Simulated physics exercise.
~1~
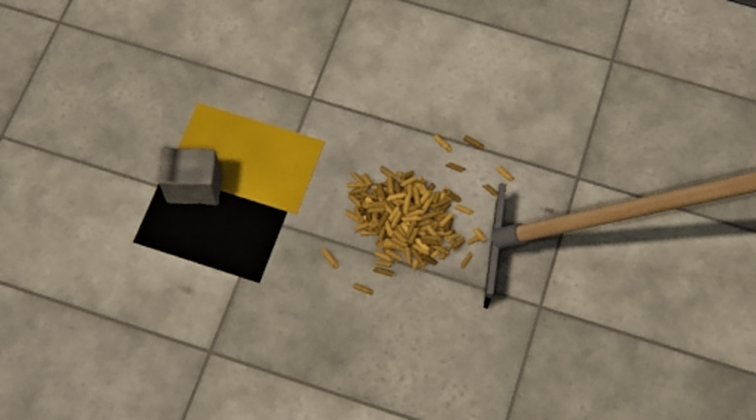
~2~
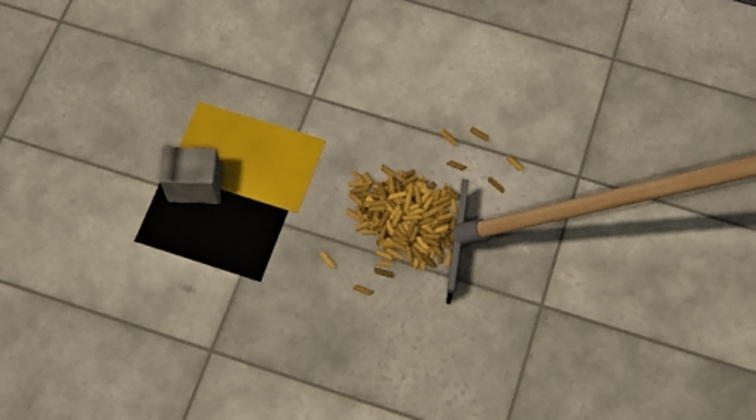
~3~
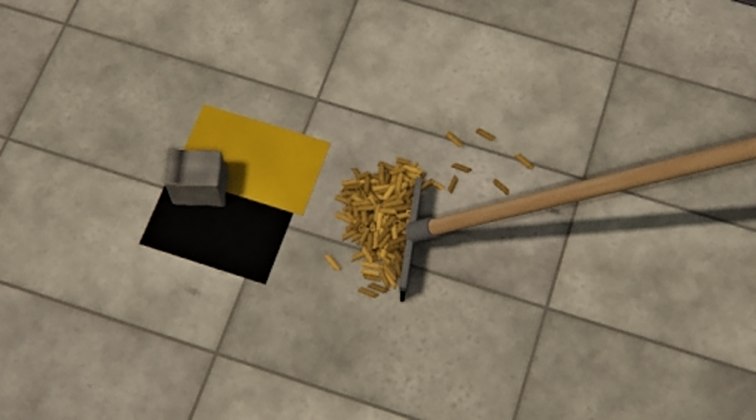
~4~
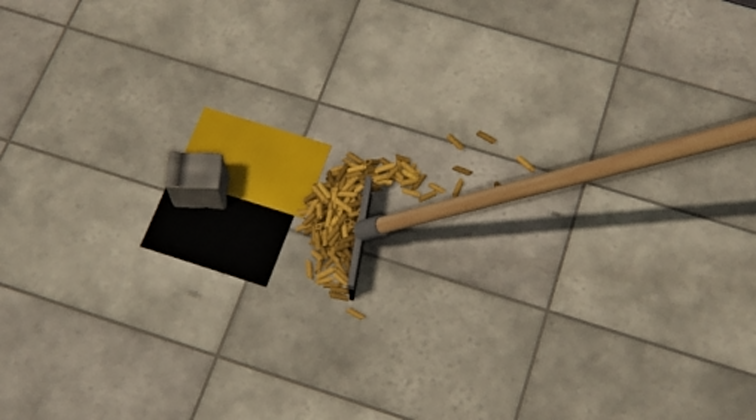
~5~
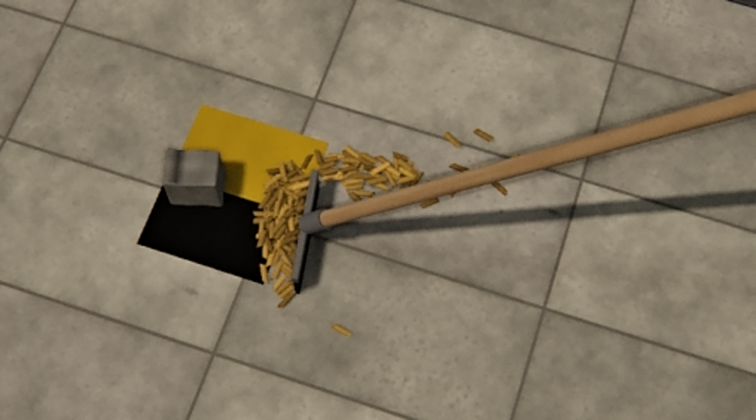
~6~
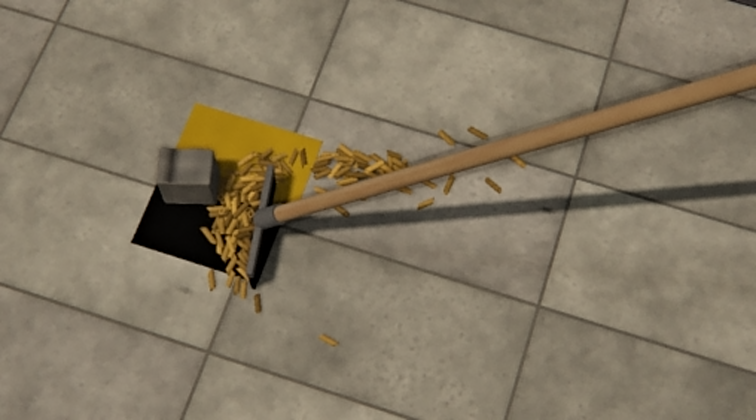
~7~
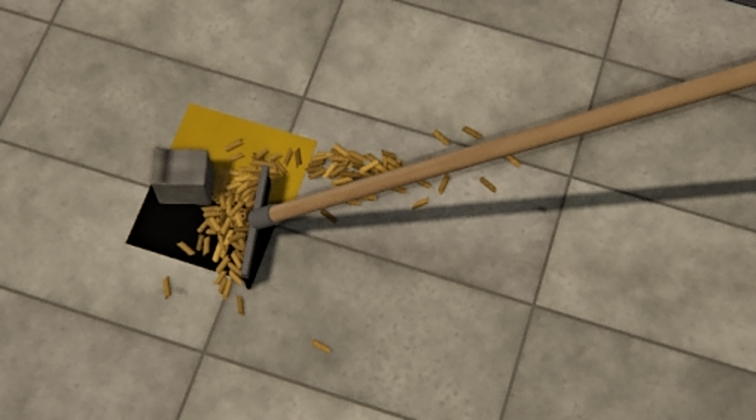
A squeegee with a long wooden handle reaches in from the right over a grey tiled floor, seen from above through a slightly swaying camera. Ahead of its dark blade lies a heap of golden dry pasta, and further left are a yellow mat, a black mat below it and a grey block at their left side. The blade slides left into the heap and pushes it along, while some pieces slip around its upper end and trail behind. The pasta spreads over both mats toward the block. The blade stops over the mats, leaving pasta on yellow, black and bare tile.
